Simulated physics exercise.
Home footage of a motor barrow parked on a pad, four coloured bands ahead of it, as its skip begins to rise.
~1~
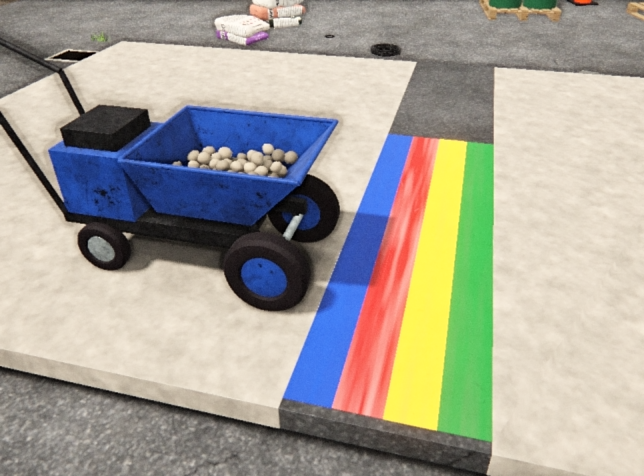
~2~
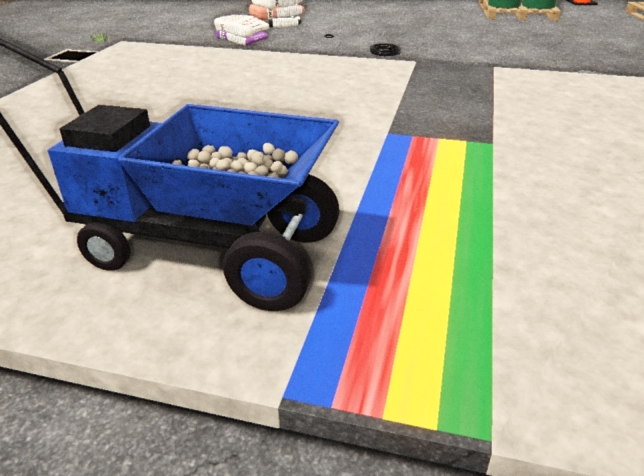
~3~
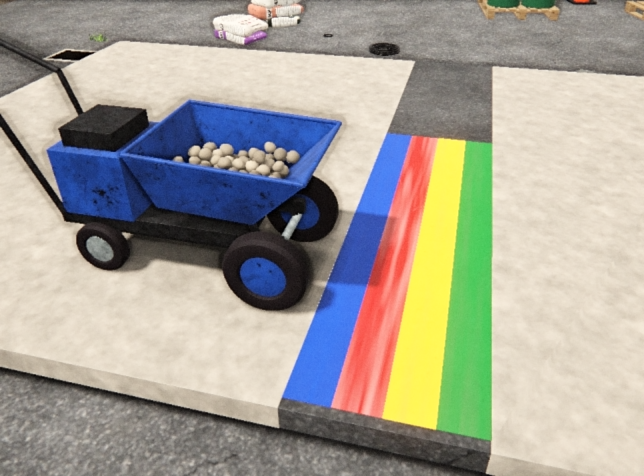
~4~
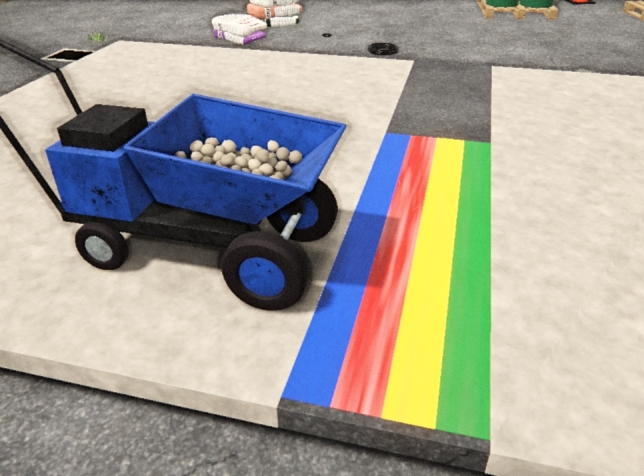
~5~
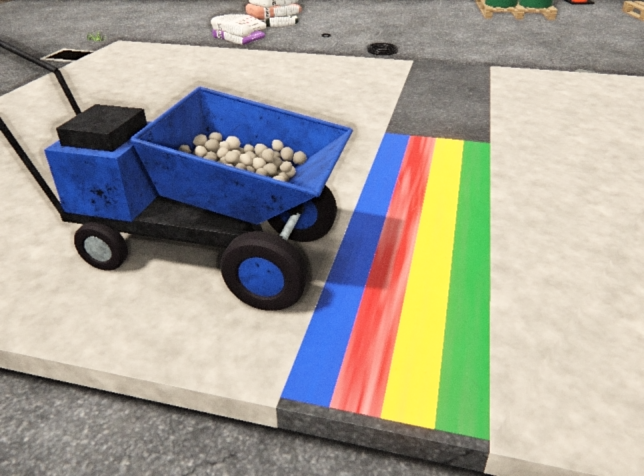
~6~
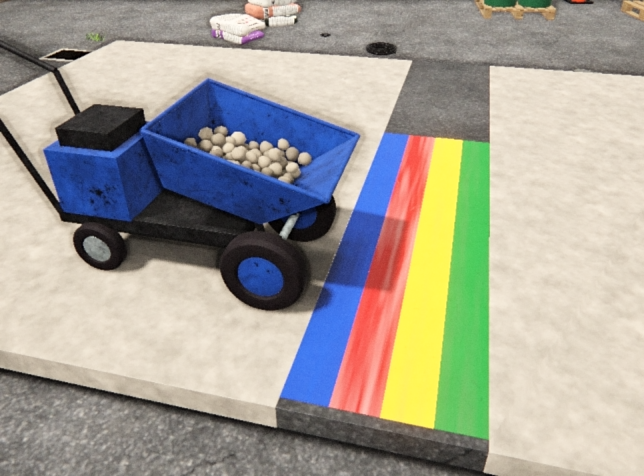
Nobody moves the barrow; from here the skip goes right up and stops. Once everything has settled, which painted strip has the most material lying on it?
Most of it lies on the yellow strip.
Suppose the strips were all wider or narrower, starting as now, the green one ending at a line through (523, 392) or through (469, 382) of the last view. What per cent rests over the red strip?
Shares: Near 30 %; near 10 %.
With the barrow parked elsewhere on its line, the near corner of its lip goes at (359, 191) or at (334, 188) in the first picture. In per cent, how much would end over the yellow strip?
Close to 10 in a hundred, and close to 30 in a hundred.
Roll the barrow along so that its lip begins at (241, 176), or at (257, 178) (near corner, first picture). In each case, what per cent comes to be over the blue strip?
That works out to 30 per cent for the first position and 10 per cent for the second.
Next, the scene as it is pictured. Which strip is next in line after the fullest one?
I'd say the green one.
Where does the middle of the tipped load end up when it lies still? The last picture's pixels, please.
Somewhere around (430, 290) in the last picture.
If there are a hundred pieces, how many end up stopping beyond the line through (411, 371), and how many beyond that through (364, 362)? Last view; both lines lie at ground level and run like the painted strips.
Estimate: 50 %, then 100 %.
Soon, skip tipped steeply; all in the skip.
A while on, skip tipped right over; nearly all in the skip; a stray few over the red strip; a stray few over the yellow strip.
Towards the end, skip tipped right over; a small part in the skip; about a quarter over the red strip; about half over the yellow strip; about a quarter over the green strip; a small part off the paint.
Finally, skip tipped right over; a stray few in the skip; none over the blue strip; about a quarter over the red strip; about a third over the yellow strip; about a quarter over the green strip; a small part off the paint.
